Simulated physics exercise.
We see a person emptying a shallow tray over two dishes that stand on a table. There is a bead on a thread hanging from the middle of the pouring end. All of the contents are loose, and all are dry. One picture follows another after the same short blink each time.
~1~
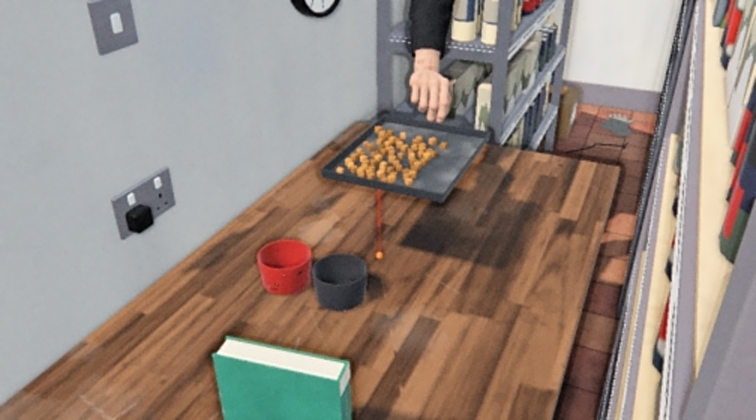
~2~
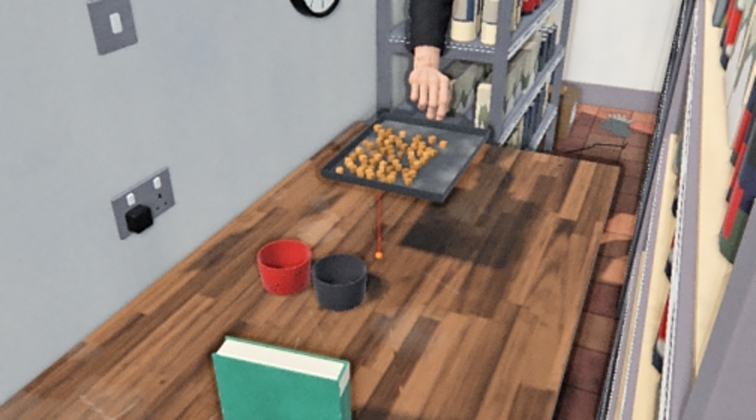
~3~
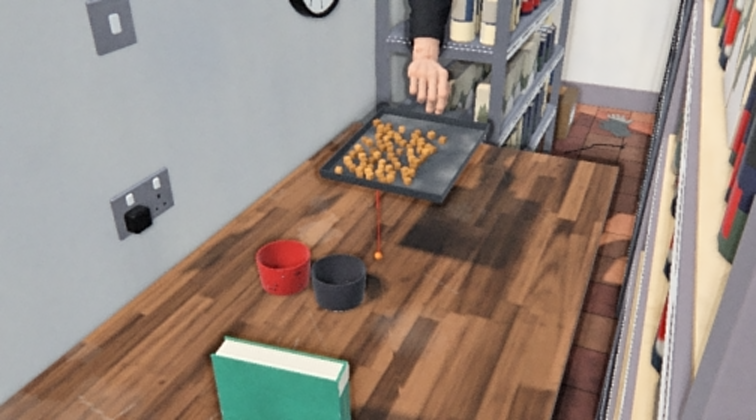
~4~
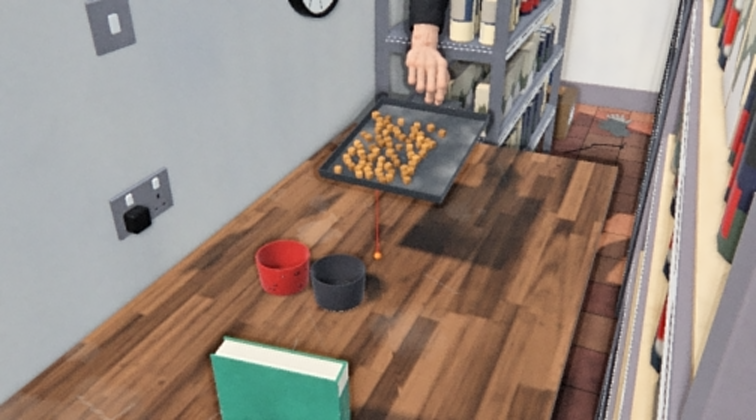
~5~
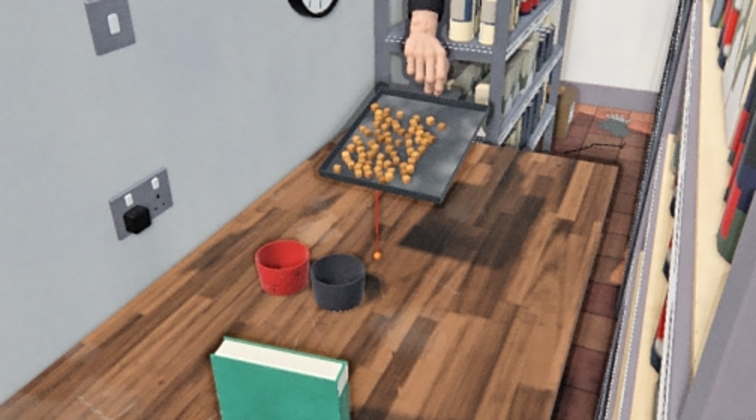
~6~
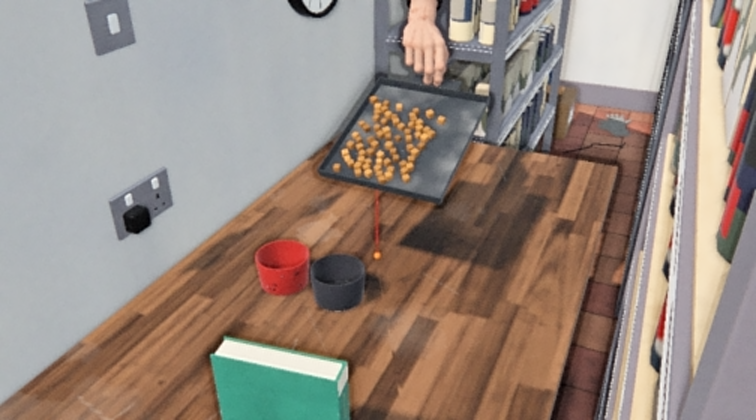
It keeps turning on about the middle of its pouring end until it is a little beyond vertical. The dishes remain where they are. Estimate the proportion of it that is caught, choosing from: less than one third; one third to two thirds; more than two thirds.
Proportion caught: Less than one third.
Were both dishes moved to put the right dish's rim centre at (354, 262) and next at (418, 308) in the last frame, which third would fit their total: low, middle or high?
At the first spot I'd expect less than a third, and at the second spot one to two thirds.
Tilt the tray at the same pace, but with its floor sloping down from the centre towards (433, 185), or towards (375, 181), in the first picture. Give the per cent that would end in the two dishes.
Roughly 0 percent, then 40 percent.
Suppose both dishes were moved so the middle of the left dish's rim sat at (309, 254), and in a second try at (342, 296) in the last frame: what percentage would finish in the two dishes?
Respectively 10 percent and 40 percent.
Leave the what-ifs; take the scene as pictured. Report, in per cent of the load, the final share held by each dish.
The left dish ends up with around 0 percent of the load, the right dish with around 20 percent.
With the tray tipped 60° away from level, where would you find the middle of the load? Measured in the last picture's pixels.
Centre estimate: (374, 169).
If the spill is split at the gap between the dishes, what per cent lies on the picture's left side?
I'd put it at close to 20 per cent.
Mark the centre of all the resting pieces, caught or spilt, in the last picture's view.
Somewhere close to (368, 326) in the last picture.
Soon after the last picture, tray tipped steeply; nearly all on the tray; a stray few in the air.
A little later, tray tipped right over; most on the tray; a stray few in the right dish; a small part outside both.
Later still, tray tipped past a quarter turn; a small part in the right dish; a stray few in the left dish; most outside both.
By the end, tray tipped past a quarter turn; a small part in the right dish; a stray few in the left dish; most outside both.
